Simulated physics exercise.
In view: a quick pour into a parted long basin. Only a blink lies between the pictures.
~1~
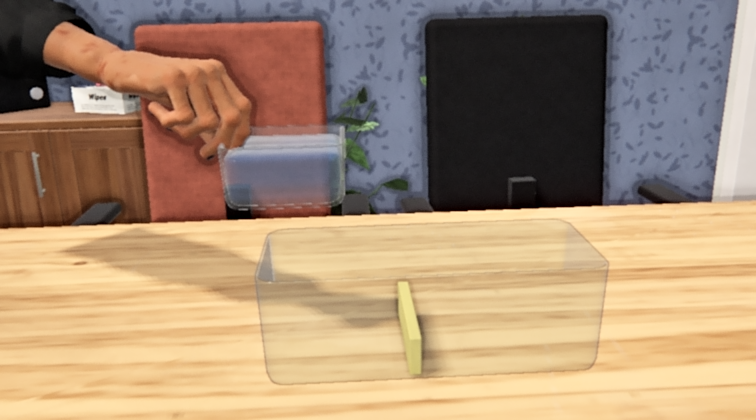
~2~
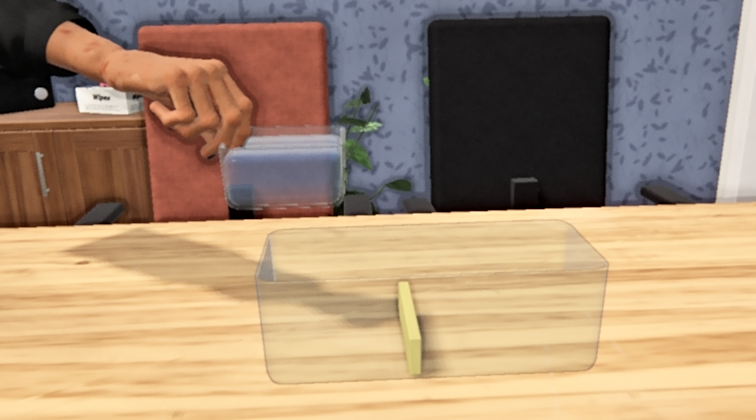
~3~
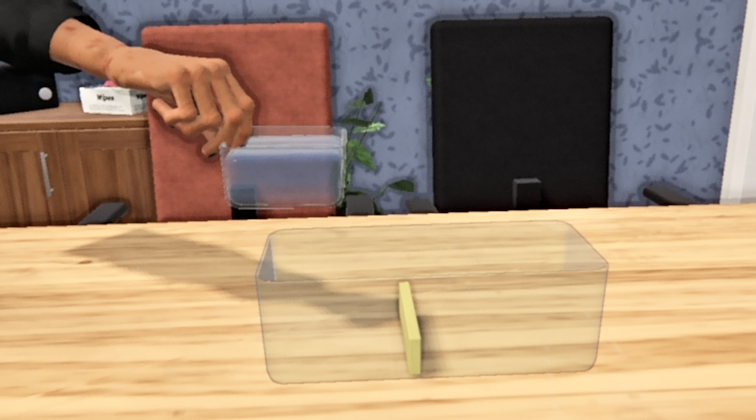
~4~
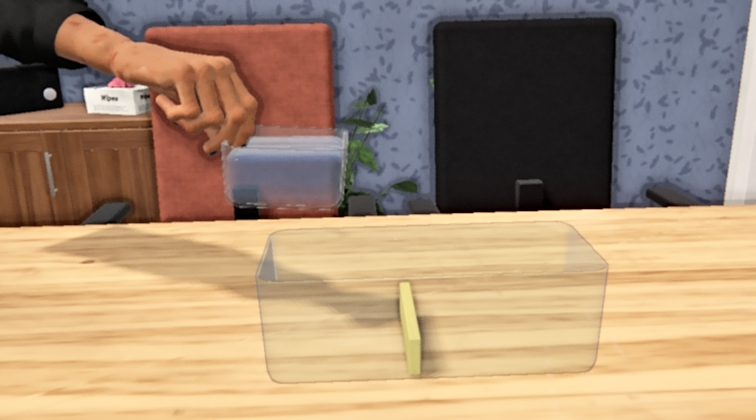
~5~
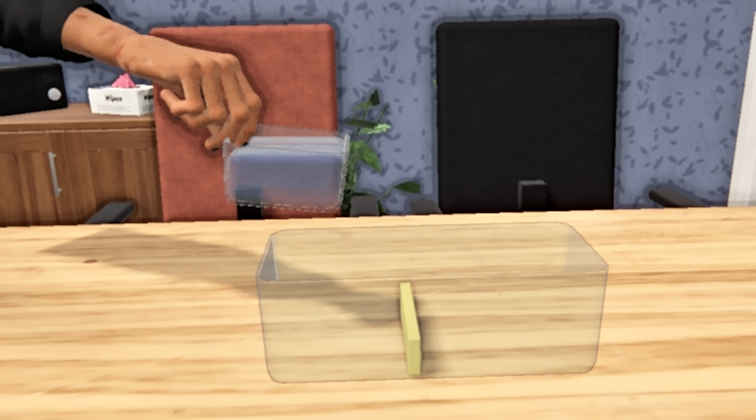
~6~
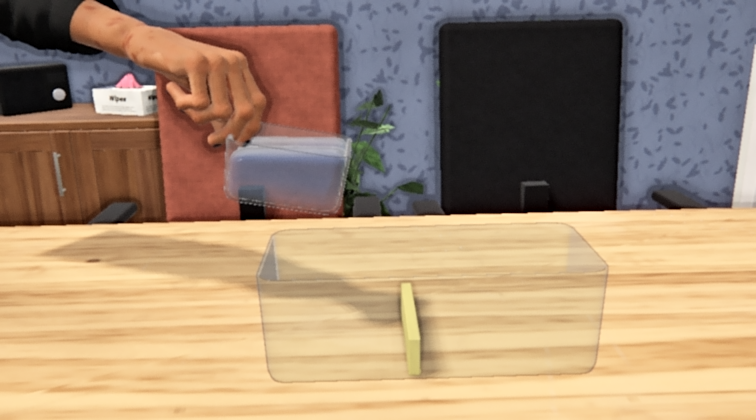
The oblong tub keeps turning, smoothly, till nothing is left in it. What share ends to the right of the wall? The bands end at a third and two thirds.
It comes to between a third and two thirds.
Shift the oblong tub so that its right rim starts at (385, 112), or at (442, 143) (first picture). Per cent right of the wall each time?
In turn 80 and 100 in a hundred.
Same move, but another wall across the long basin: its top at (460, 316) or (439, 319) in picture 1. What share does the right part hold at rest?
First some 10, then 10 per cent.
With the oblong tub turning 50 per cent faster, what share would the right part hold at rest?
It comes to 40 per cent or so.
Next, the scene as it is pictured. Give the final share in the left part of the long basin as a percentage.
It comes to 50 per cent or so.
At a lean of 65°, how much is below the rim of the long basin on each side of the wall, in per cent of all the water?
The left part 10 per cent, the right part 15.
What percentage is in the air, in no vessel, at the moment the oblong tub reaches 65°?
Roughly 30 in a hundred.
A moment on, the oblong tub is tipped part way and 43 per cent is still to pour, 11 is left of the wall and 16 right of it.
Next, the oblong tub is tipped right over and 6 per cent is still to pour, 41 is left of the wall and 48 right of it.
Then the oblong tub is tipped right over and 0 per cent is still to pour, 51 is left of the wall and 49 right of it.
Later the oblong tub is tipped right over and 0 per cent is still to pour, 51 is left of the wall and 49 right of it.
In the end 51 per cent lies left of the wall, 49 right of it and 0 outside.
